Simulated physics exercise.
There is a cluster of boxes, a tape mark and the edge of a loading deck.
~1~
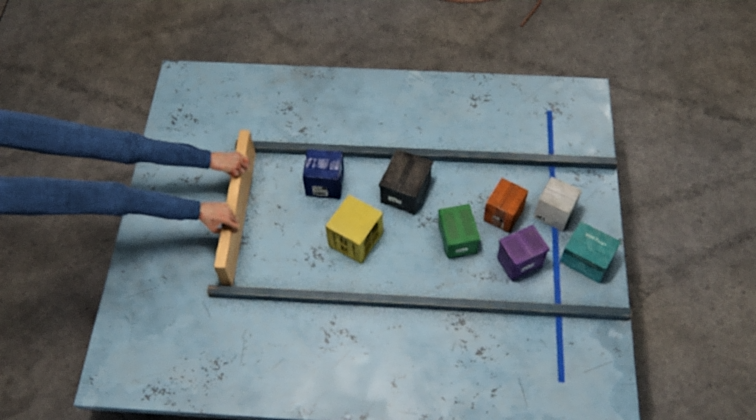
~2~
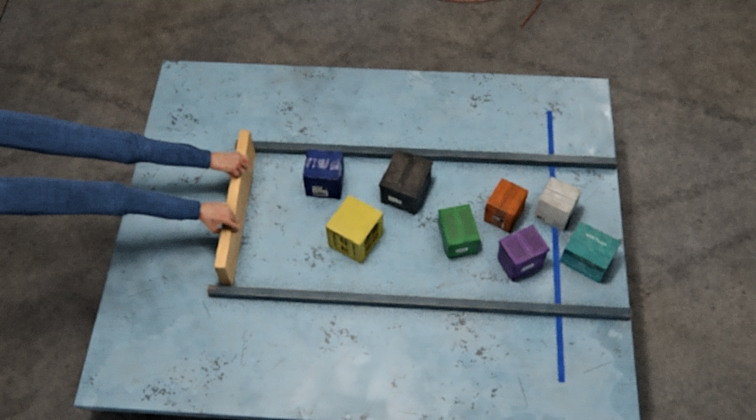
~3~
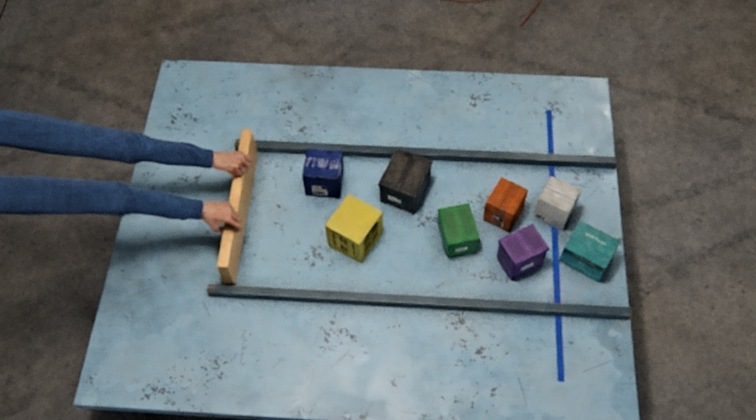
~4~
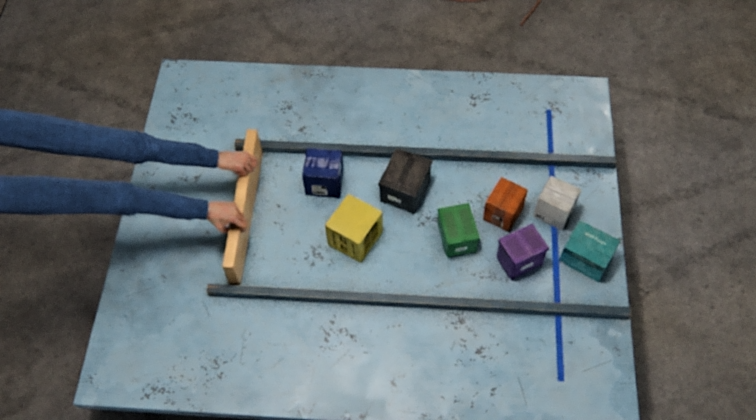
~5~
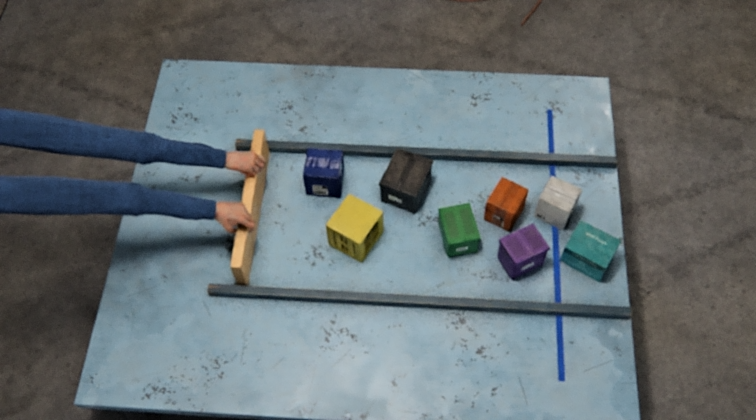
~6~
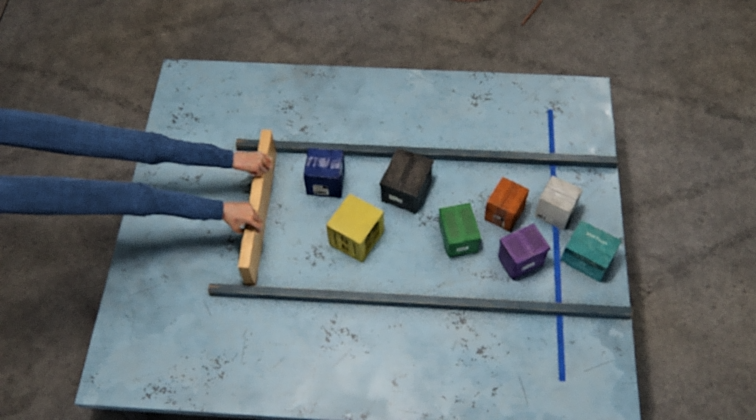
At first, two hands hold a wooden plank upright at the left end of a railed lane on a pale blue deck, with eight colored boxes spread out toward a blue tape line. The hands then slide the plank slowly a short way right, while the boxes barely move.
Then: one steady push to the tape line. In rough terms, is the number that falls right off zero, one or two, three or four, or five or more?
It will most likely knock three or four off.
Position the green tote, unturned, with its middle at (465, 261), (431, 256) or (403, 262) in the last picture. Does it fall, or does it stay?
Taking the starts in order, it keeps its place, then keeps its place, then keeps its place.
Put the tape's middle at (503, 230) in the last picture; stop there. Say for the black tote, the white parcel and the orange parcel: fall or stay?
Here's how it goes: The black tote stays where it is, the white parcel ends up below, and the orange parcel stays where it is.
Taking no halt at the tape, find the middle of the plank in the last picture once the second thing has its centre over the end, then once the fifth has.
First about (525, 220), next about (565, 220).
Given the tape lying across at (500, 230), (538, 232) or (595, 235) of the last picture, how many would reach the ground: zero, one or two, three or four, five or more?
Going through the places as listed, I'd say one to two, then 3 or 4, then 5 or more.
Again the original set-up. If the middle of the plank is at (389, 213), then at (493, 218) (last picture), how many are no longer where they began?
So far 3, and 8 at the second.
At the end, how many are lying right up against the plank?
Contact count: 2.
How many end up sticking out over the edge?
Result: 2.
Soon after, none off yet; turquoise box at rest near (591, 251); white parcel at rest near (558, 203); purple tote at rest near (523, 252).
Then, none off yet; turquoise box moved about its own width near (627, 258); white parcel moved well along near (624, 211); purple tote moved well along near (587, 273).
By the end, the number that fall off is three or four; fallen, orange parcel, white parcel and turquoise box.
